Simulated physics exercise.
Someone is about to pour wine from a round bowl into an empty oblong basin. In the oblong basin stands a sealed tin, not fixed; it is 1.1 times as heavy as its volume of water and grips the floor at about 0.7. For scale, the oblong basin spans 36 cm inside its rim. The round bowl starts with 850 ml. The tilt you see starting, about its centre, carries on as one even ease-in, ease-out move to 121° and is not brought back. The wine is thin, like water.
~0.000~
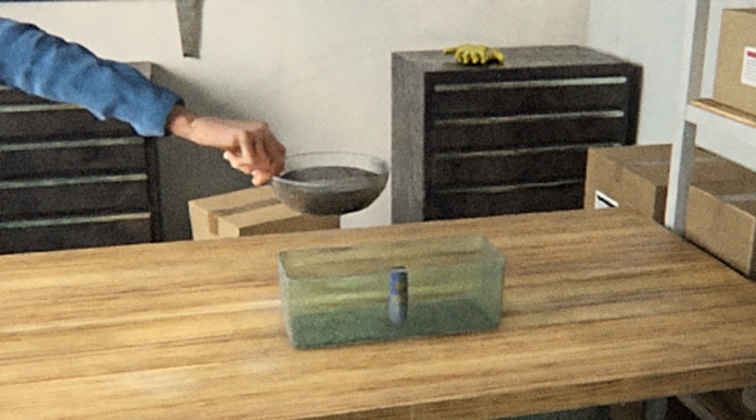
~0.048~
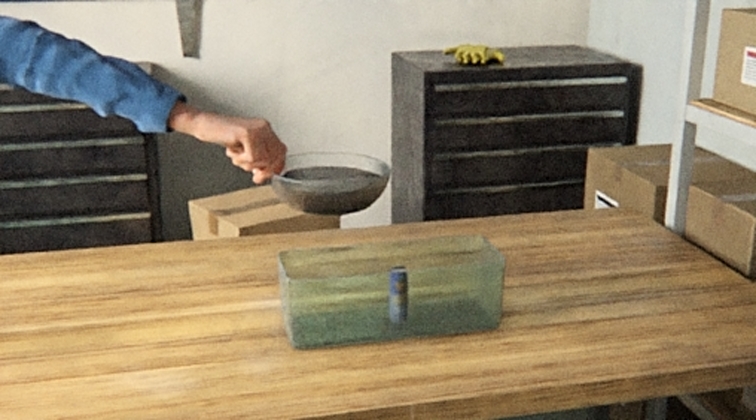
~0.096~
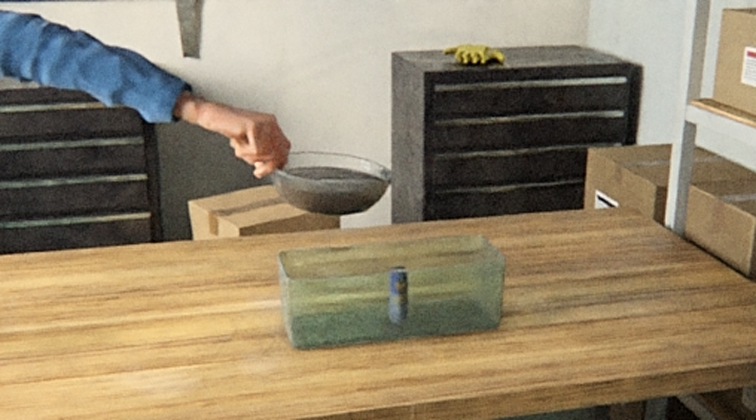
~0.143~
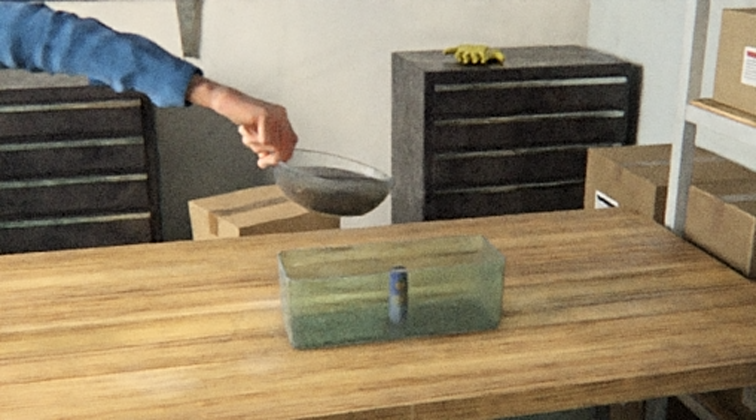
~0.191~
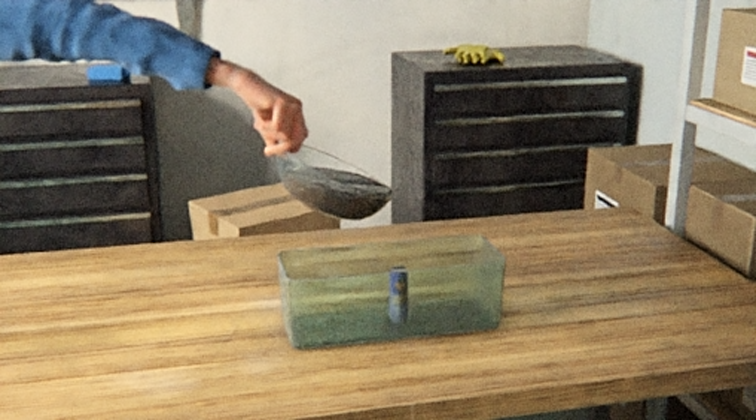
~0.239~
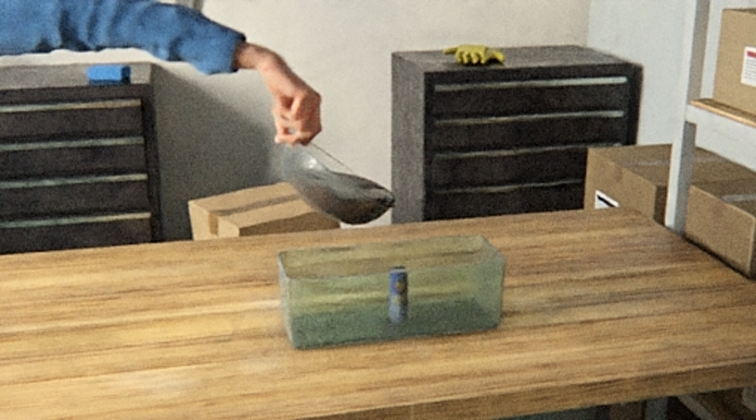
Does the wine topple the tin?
It keeps standing.
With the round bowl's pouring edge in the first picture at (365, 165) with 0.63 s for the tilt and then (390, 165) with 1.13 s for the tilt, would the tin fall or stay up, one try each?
First it topples; then it stays up.
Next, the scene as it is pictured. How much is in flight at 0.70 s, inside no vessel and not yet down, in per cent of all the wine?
About 10 per cent.
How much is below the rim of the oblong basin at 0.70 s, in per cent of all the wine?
Some 82 per cent.
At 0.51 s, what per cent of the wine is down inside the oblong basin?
Near 88 in a hundred.
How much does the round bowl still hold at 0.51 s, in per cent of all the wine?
About 0 per cent.
After 0.51 s the tilt is 110° and 0 per cent is still to pour; the tin stands where it began.
After 0.70 s the tilt is 121° and 0 per cent is still to pour; the tin stands where it began.
After 0.91 s the tilt is 121° and 0 per cent is still to pour; the tin stands where it began.
After 1.13 s the tilt is 121° and 0 per cent is still to pour; the tin stands where it began.
In the end the tin stands where it began.
